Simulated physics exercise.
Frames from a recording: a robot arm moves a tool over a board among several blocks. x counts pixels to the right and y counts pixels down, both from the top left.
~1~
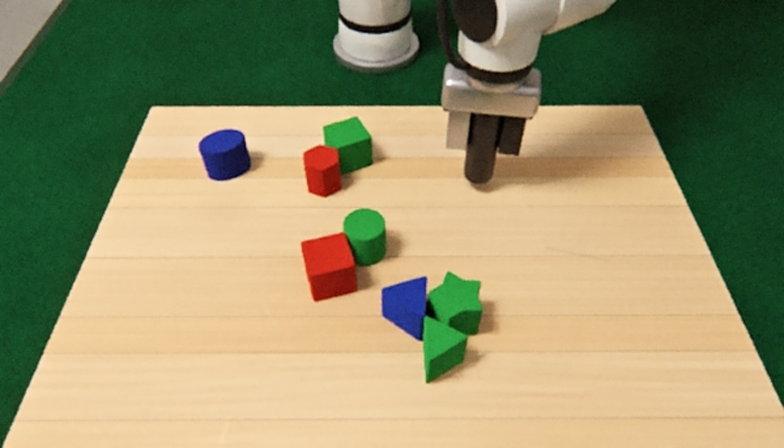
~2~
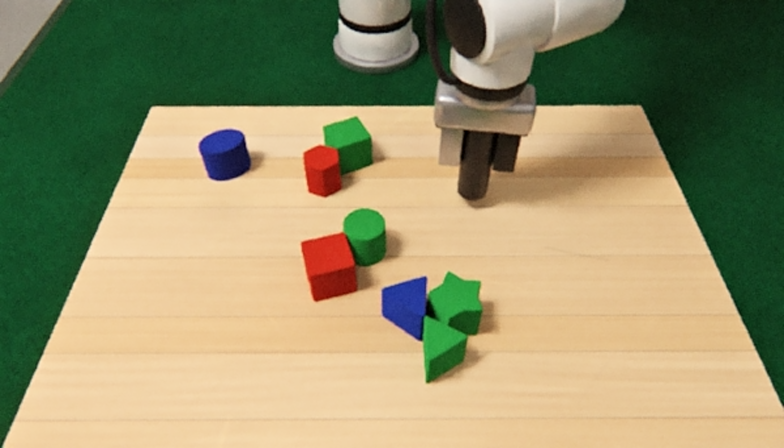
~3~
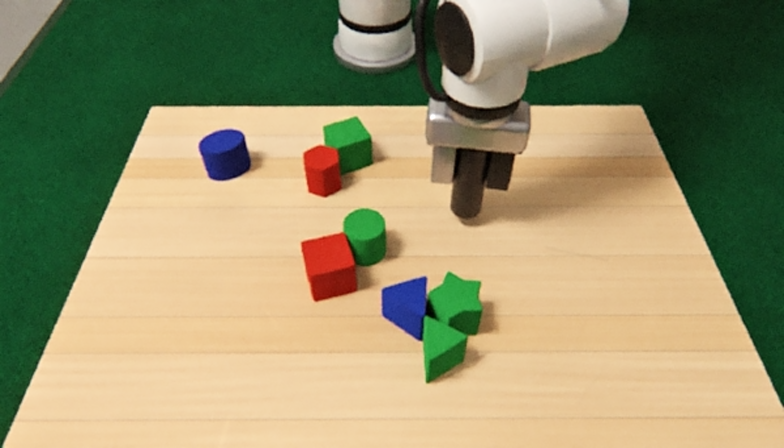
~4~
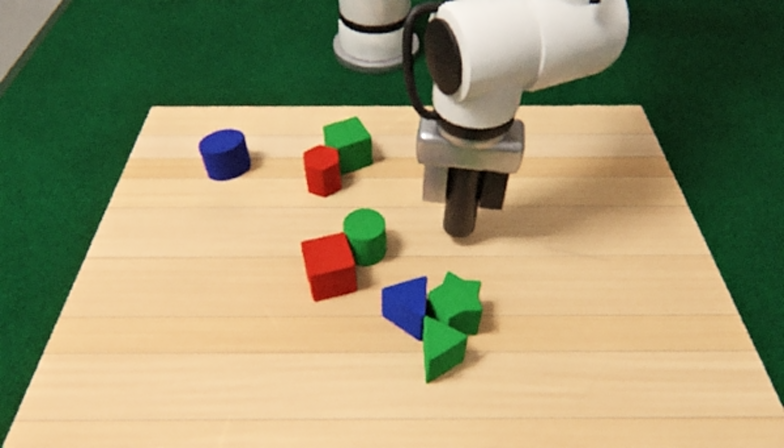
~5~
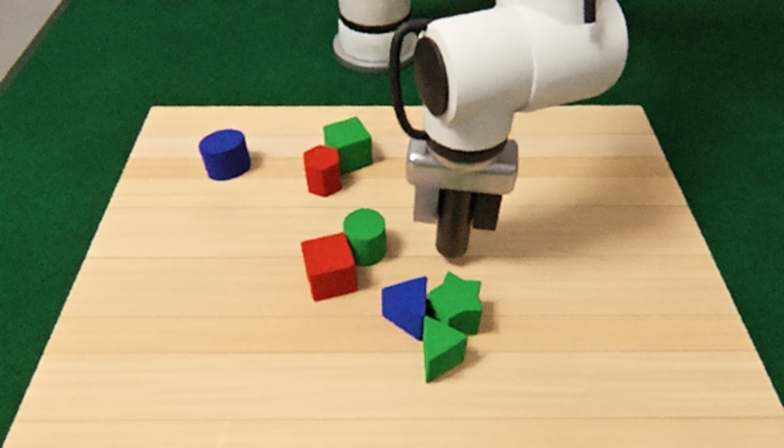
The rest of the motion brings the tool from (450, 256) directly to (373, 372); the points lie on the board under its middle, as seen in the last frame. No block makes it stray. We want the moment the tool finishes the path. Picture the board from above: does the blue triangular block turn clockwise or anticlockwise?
From the top: Clockwise.
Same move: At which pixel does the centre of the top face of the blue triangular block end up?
I'd place it at (340, 368), taking the centre of its top.
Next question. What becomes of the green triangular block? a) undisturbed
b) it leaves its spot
a.
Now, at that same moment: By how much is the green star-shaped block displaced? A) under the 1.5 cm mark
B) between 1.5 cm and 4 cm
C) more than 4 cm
Option A.
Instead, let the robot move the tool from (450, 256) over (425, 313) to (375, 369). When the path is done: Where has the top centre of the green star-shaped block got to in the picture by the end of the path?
Located at (458, 319).
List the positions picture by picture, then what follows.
In the first picture, tip of the tool at (478, 174), middles of tops, blue triangular block at (410, 293), green triangular block at (441, 337), green star-shaped block at (458, 294).
In the second picture, tool at (472, 190), nothing pushed.
In the third picture, tool at (466, 208), nothing pushed.
In the fourth picture, tool at (459, 226), nothing pushed.
In the fifth picture, tool at (451, 246), blue triangular block at (410, 293), green triangular block at (441, 337), green star-shaped block at (458, 294).
The first path, step by step. One third of the way, tool at (427, 282); blue triangular block at (407, 297).
Two thirds of the way, tool at (401, 319); blue triangular block at (375, 332), turned 25° clockwise.
At the end, tool at (373, 362); blue triangular block at (340, 368), turned 75° clockwise; green triangular block unmoved; green star-shaped block unmoved.
